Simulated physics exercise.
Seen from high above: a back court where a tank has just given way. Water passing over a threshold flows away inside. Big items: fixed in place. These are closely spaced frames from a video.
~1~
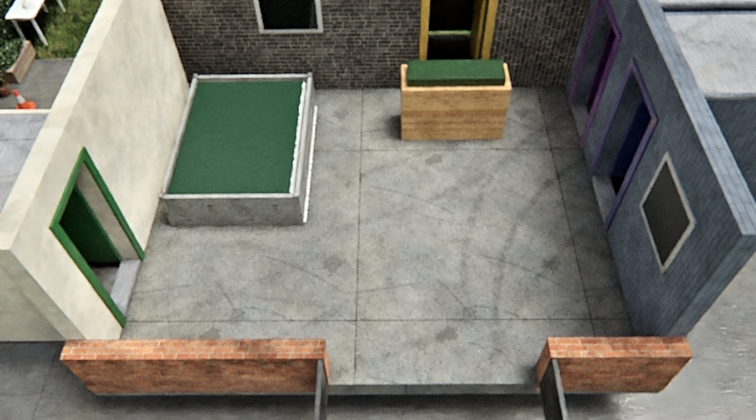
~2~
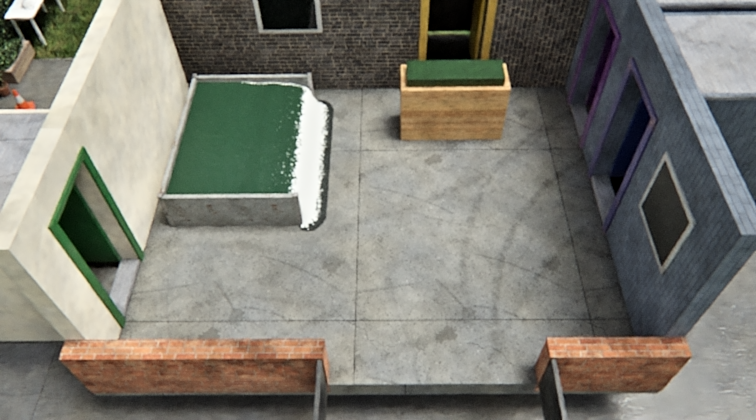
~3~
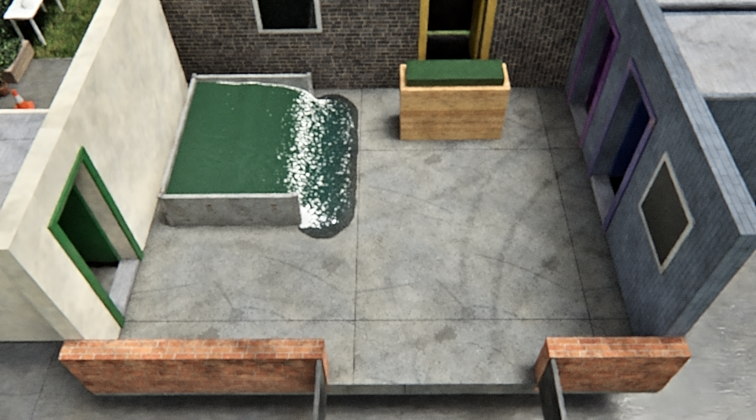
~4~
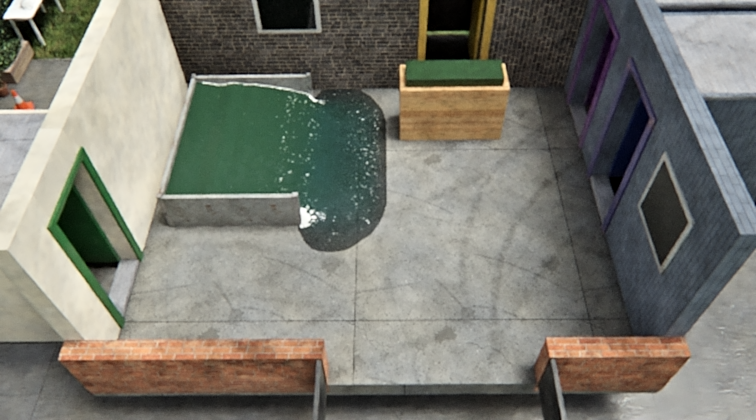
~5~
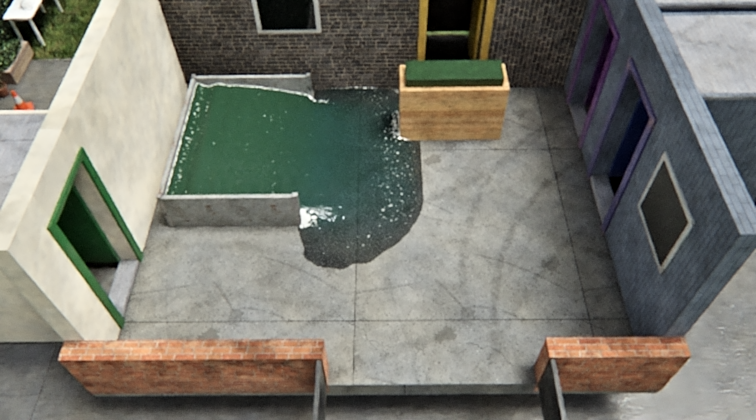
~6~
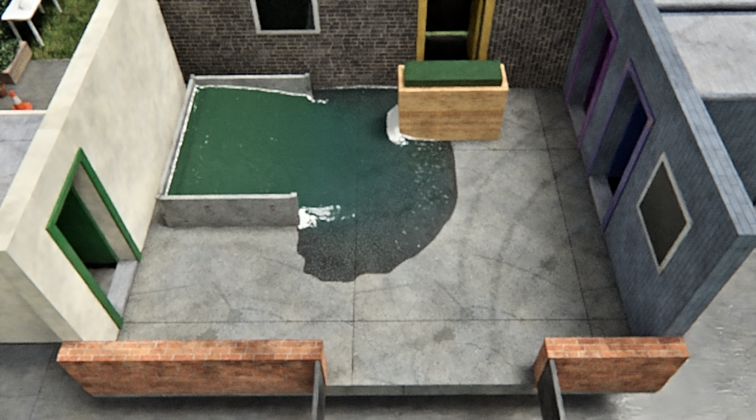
Green water pours from the tank's open right side and spreads across the grey court, reaching the wooden box.
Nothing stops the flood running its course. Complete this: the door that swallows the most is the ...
... Purple door.
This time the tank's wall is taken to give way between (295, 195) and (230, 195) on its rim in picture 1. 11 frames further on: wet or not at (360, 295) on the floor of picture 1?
Looks like it'd be swamped there.
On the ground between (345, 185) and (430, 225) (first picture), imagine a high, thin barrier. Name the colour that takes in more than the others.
I'd say most of it gets in through the one in purple.
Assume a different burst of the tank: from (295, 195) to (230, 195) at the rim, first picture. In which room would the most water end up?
It's the green one.
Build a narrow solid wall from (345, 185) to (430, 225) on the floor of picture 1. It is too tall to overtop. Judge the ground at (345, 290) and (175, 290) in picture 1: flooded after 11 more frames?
Taking the two points in order, the first is swamped and the second is spared.
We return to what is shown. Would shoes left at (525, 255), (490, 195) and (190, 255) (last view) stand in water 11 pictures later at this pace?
Well, in the order you listed them: Inundated, next inundated, last not wetted.
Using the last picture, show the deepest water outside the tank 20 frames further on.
That would be (640, 364).
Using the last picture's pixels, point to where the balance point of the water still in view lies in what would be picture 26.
Centre: Close to (431, 182).
A moment on, water covers 45 % of the floor; blue door wet at the sill, nothing in, purple door not reached, yellow door wet at the sill, nothing in, green door not reached.
Next, water covers 65 % of the floor; blue door some in, purple door a trickle in, yellow door a trickle in, green door not reached.
Then, water covers 70 % of the floor; blue door a lot in, purple door a lot in, yellow door a trickle in, green door not reached.
Later, water covers 85 % of the floor; blue door a lot in, purple door a lot in, yellow door some in, green door not reached.
In the end, water covers 95 % of the floor; blue door a lot in, purple door a lot in, yellow door some in, green door wet at the sill, nothing in; the purple door has let in the most.
